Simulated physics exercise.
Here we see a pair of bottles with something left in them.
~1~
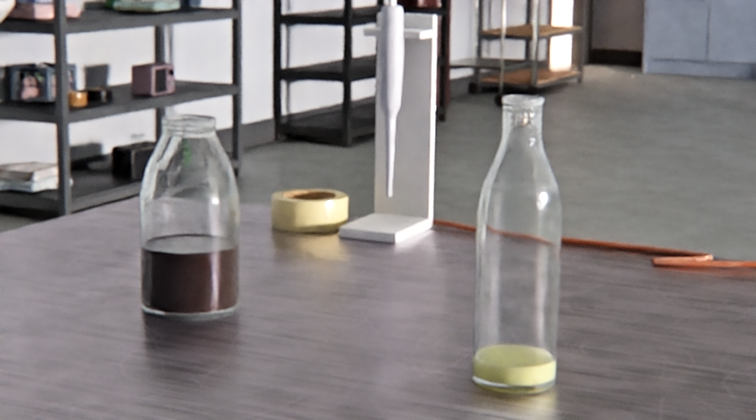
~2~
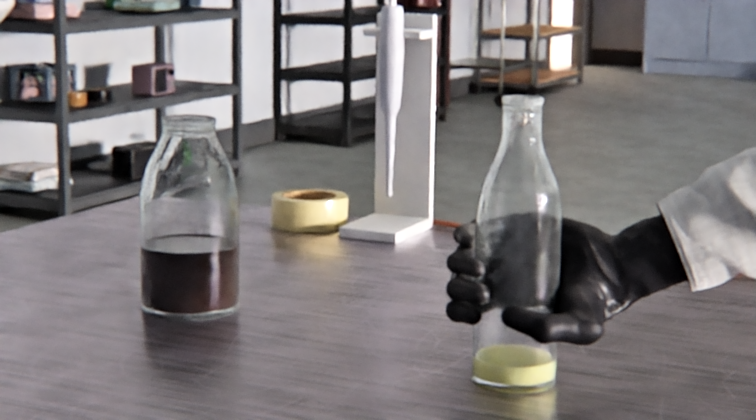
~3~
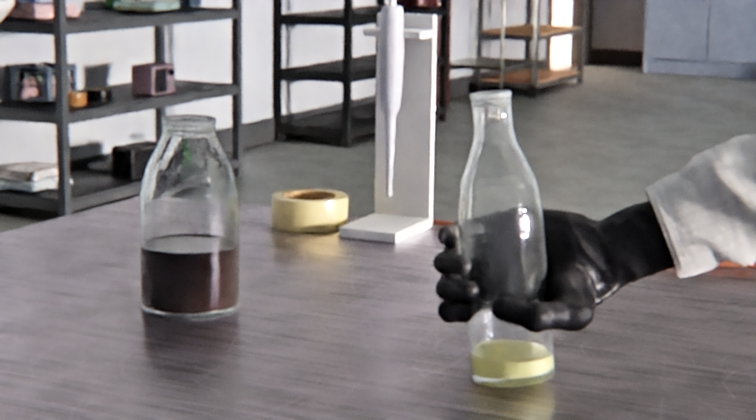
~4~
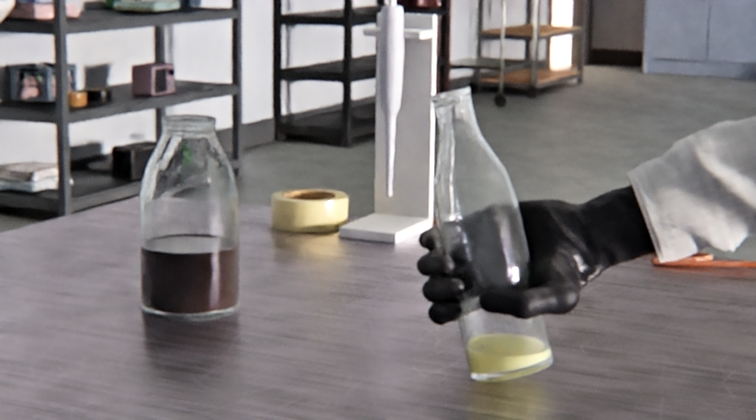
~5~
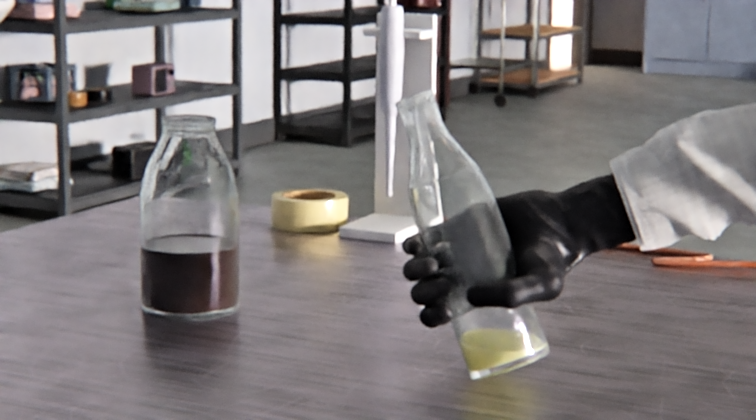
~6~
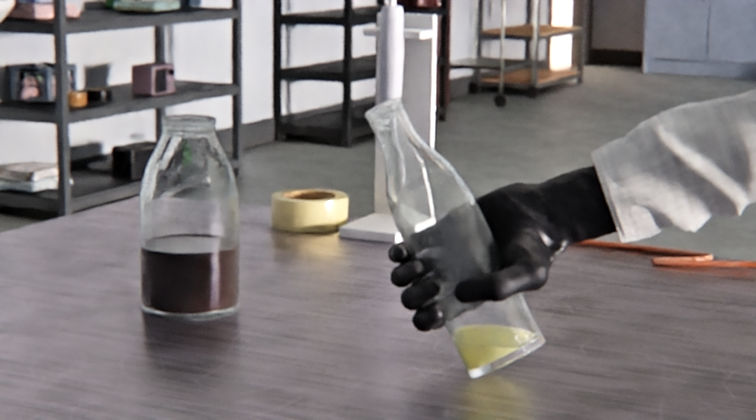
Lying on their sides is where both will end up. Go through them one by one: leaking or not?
Left bottle - leaking, right bottle - not leaking.
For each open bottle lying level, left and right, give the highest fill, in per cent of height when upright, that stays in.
I'd say near 18 per cent for the first and 20 per cent for the second.
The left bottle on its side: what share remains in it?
Something like 55 percent stays in.
Soon after, the right bottle is nearly down; right bottle, nothing comes out.
Later, the right bottle lies flat; right bottle, nothing comes out.
In the end, both lie flat; right bottle, nothing comes out; left bottle, it is running out of the neck.
